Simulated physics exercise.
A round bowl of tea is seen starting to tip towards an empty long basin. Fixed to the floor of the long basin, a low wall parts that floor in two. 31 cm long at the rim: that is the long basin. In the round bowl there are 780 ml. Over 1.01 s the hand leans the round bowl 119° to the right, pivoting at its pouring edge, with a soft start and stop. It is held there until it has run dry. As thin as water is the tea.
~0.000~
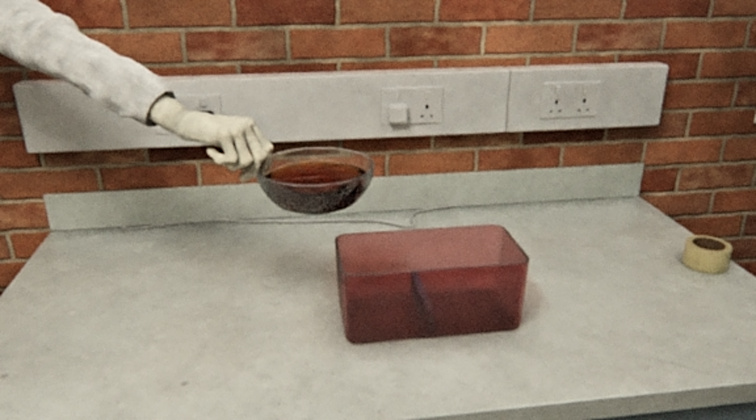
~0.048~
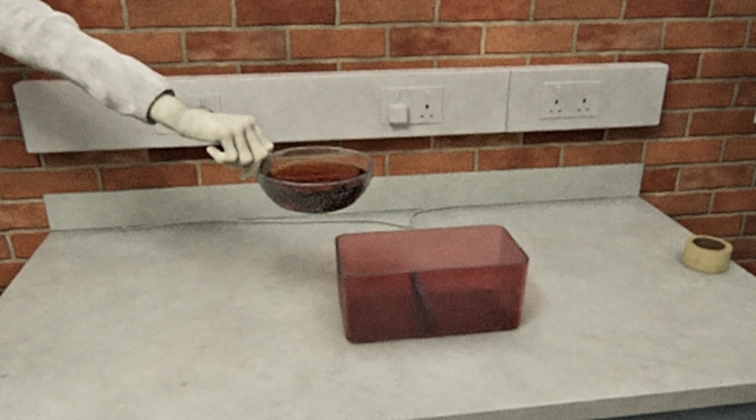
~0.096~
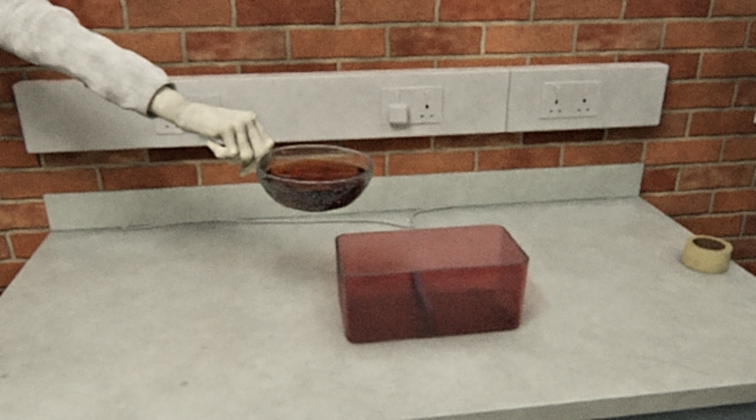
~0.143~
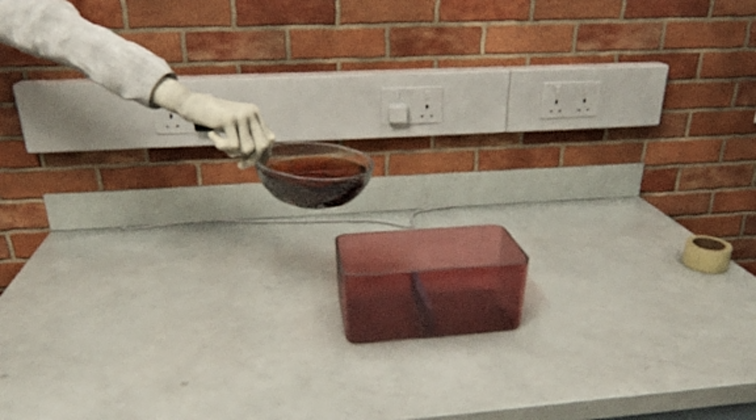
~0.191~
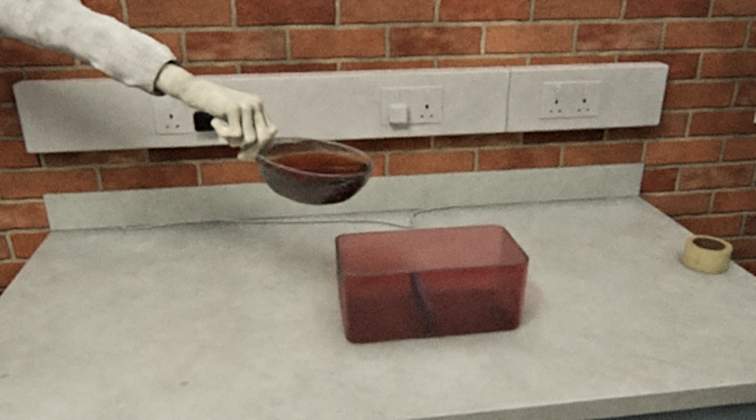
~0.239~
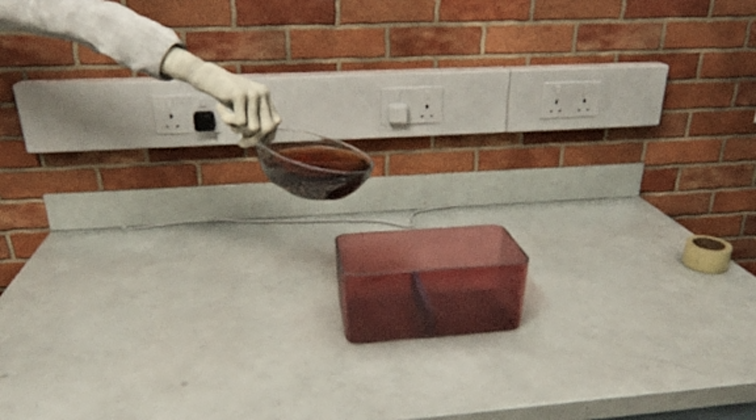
A gloved hand slowly tilting a round glass bowl of dark tea to the right above a long red basin with a low dividing wall.
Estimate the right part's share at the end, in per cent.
Roughly 81 per cent is in the right part.
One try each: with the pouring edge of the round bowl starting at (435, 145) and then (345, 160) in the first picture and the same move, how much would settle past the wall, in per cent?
Near 45 in a hundred on the first go and near 60 in a hundred on the second.
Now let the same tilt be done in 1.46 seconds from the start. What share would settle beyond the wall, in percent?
Roughly 85 %.
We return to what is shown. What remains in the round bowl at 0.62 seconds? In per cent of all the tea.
I'd estimate some 28 % remains.
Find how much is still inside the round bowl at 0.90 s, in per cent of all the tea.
Roughly 0 per cent.
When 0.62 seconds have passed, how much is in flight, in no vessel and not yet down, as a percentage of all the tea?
About 60 per cent.
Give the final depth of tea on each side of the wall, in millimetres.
Around 6 mm deep on the left, around 28 mm deep on the right.
By 0.62 s the tilt is 80° and 27 per cent is still to pour, 5 is left of the wall and 8 right of it.
By 0.90 s the tilt is 116° and 0 per cent is still to pour, 10 is left of the wall and 84 right of it.
By 1.19 s the tilt is 119° and 0 per cent is still to pour, 17 is left of the wall and 81 right of it.
By 1.51 s the tilt is 119° and 0 per cent is still to pour, 17 is left of the wall and 81 right of it.
At rest 17 per cent lies left of the wall, 81 right of it and 2 outside.
